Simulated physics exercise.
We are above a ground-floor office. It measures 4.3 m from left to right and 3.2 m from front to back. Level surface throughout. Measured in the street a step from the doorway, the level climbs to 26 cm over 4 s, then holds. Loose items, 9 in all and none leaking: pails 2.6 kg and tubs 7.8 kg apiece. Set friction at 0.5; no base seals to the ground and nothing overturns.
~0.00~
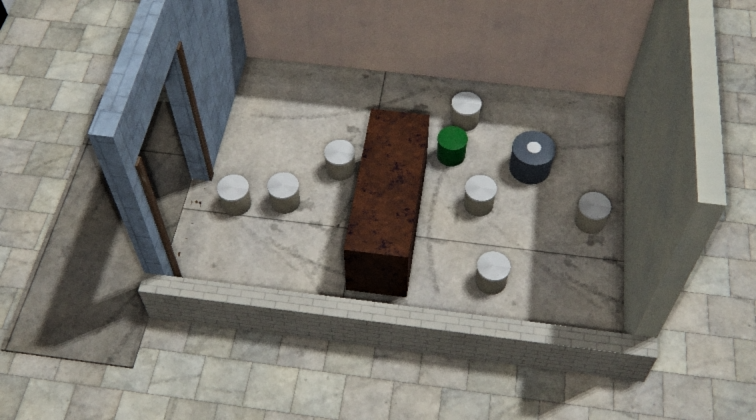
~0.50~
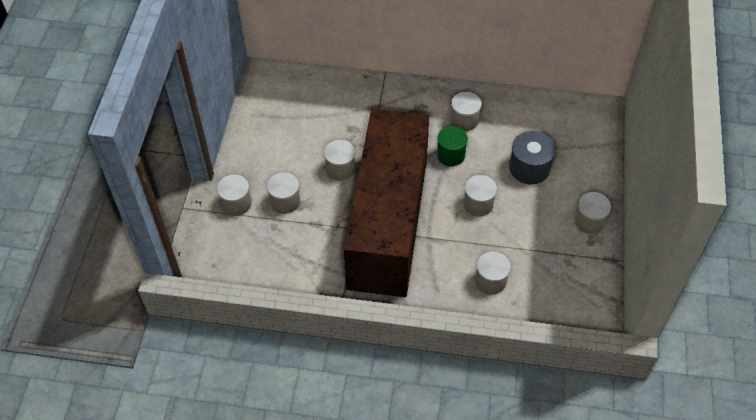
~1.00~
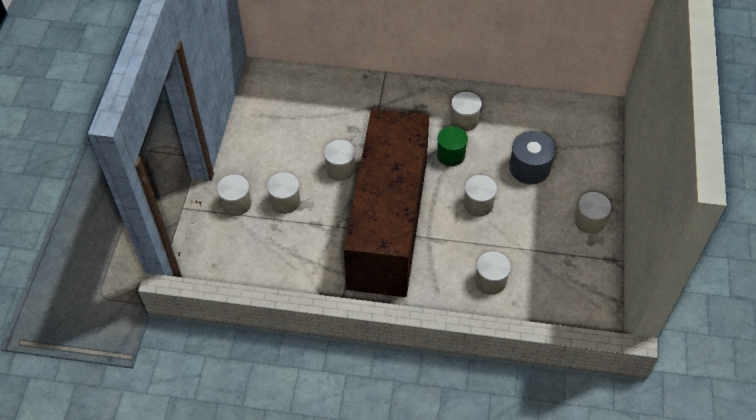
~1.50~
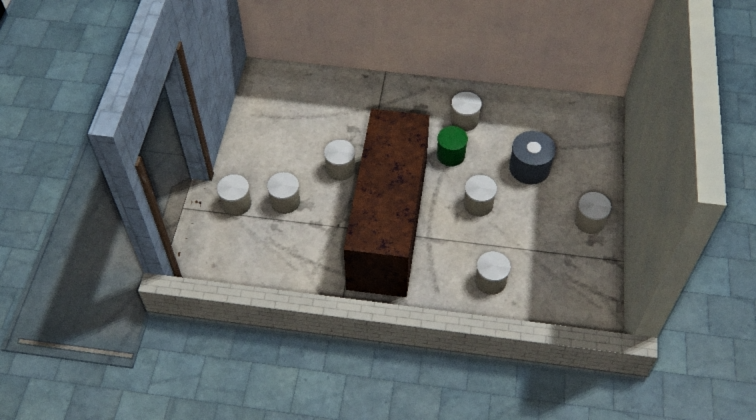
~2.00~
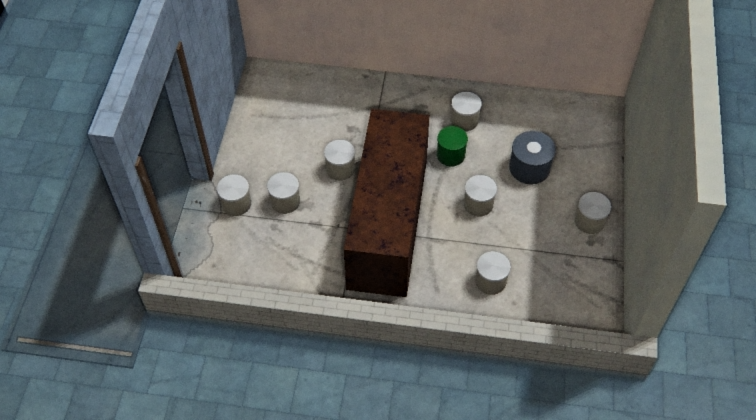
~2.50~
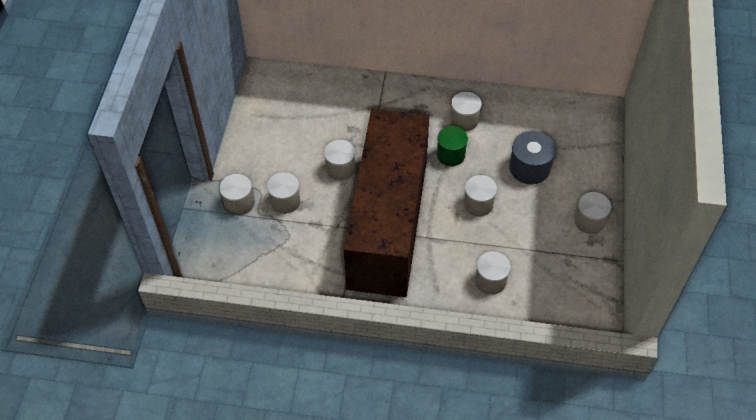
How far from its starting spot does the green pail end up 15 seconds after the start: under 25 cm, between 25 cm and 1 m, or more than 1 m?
It ends up between 25 cm and 1 m away.
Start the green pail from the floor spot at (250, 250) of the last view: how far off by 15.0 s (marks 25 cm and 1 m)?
So it journeys a long way.
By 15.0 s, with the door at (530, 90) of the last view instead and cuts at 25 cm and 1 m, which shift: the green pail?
In that case the green pail ends far away.
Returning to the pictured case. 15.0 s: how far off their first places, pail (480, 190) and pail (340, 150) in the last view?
The first is 150 cm from its start, the second 60 cm.
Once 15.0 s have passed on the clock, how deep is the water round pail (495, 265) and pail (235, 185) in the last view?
Roughly 16 and 16 cm.
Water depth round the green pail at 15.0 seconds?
Somewhere close to 13 cm.
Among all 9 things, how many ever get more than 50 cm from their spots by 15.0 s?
My count gives 9.
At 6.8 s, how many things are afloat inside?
At that moment it comes to 3.
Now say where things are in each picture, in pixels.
The first picture shows the green pail at (453, 138), on the bottom; 0.0 m2 under water; 0 of 9 have shifted.
The second picture shows the green pail at (453, 138) rests on the ground; 0.0 m2 under water; 0 of 9 have shifted.
The third picture shows the green pail at (453, 138), on the bottom; water covers 0.0 m2; 0 of 9 have shifted.
The fourth picture shows the green pail at (453, 138) rests on the ground; water covers 0.0 m2; 0 of 9 have shifted.
The fifth picture shows the green pail at (453, 138), on the bottom; water covers 0.1 m2; 0 of 9 have shifted.
The sixth picture shows the green pail at (453, 138), on the bottom; 0.7 m2 under water; 0 of 9 have shifted.
After 3.5 s the green pail is near (453, 138), 0.0 m from its start, aground; 0 afloat.
After 6.8 s the green pail is near (453, 138), 0.0 m from its start, aground; 3 afloat.
After 11.0 s the green pail is near (418, 108), 0.5 m from its start, afloat; 9 afloat.
After 15.0 s the green pail is near (446, 100), 0.4 m from its start, afloat; 9 afloat.
